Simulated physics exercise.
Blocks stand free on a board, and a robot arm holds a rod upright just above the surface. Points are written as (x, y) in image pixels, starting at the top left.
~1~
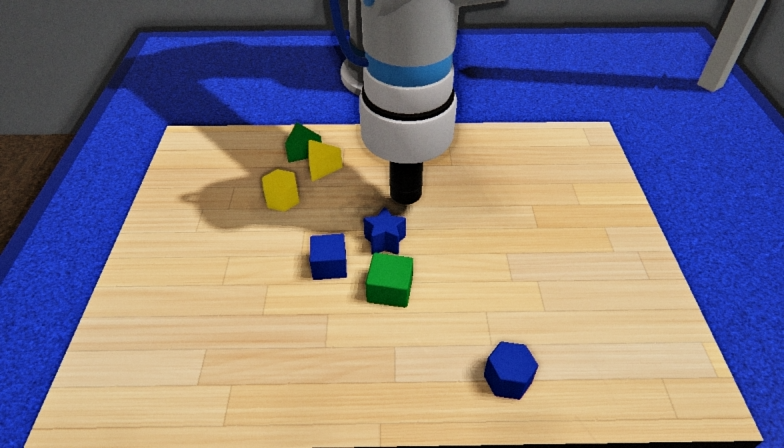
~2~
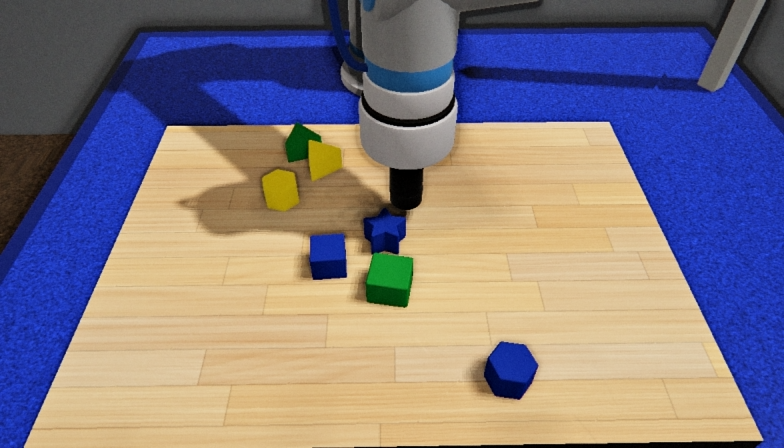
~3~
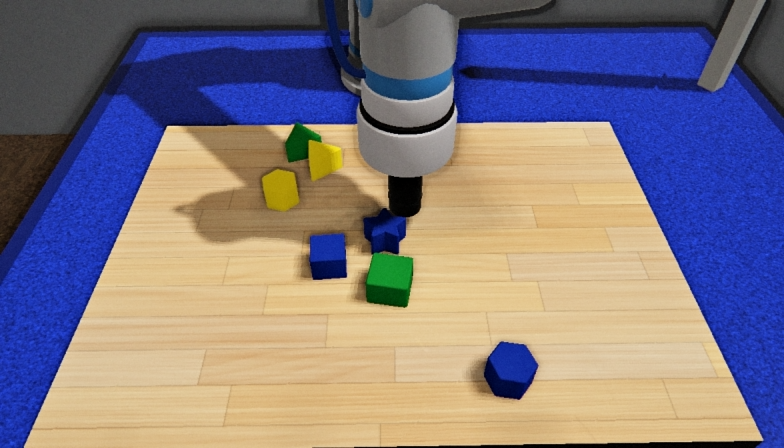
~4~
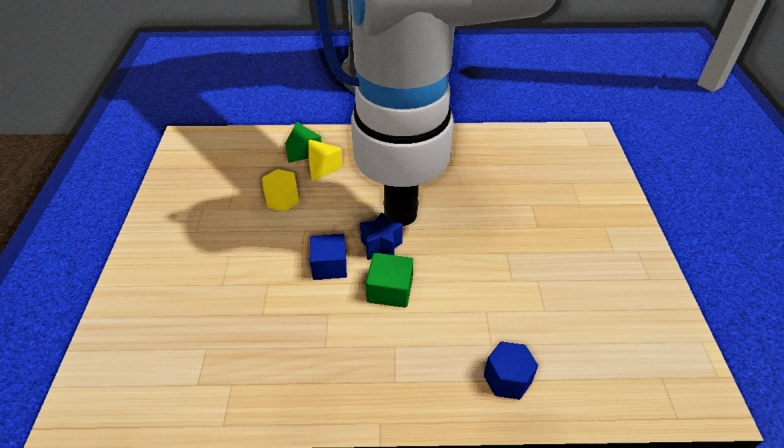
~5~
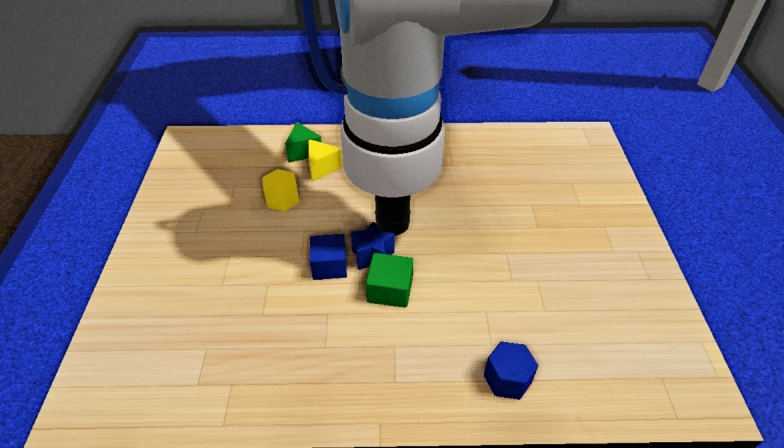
Robot arm nudging a blue star-shaped block slightly down and left toward a blue cube, beside a green block on a wooden board.
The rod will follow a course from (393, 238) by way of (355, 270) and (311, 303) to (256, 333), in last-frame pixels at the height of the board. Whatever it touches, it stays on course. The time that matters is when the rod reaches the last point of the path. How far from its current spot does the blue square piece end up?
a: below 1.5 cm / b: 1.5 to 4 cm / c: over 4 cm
My answer is option c.
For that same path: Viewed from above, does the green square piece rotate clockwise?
No, that is not what happens.
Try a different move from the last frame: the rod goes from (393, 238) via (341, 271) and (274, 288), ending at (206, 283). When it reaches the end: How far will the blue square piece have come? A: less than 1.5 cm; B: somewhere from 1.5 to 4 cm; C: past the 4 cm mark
C
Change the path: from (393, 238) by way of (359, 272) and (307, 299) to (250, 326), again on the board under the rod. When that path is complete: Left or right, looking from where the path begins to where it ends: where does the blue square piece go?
That block drifts right.
What follows on the original path. One third of the way, rod (354, 257); blue square piece (292, 260), turned 25° clockwise; blue star-shaped block (330, 271); green square piece (386, 280), turned 40° anticlockwise.
Two thirds of the way, rod (307, 290); blue square piece (286, 261), turned 40° clockwise; blue star-shaped block (283, 309); green square piece (386, 280), turned 40° anticlockwise.
At the end, rod (252, 320); blue square piece (283, 261), turned 50° clockwise; blue star-shaped block (238, 346), turned 35° anticlockwise; green square piece (386, 280), turned 40° anticlockwise.
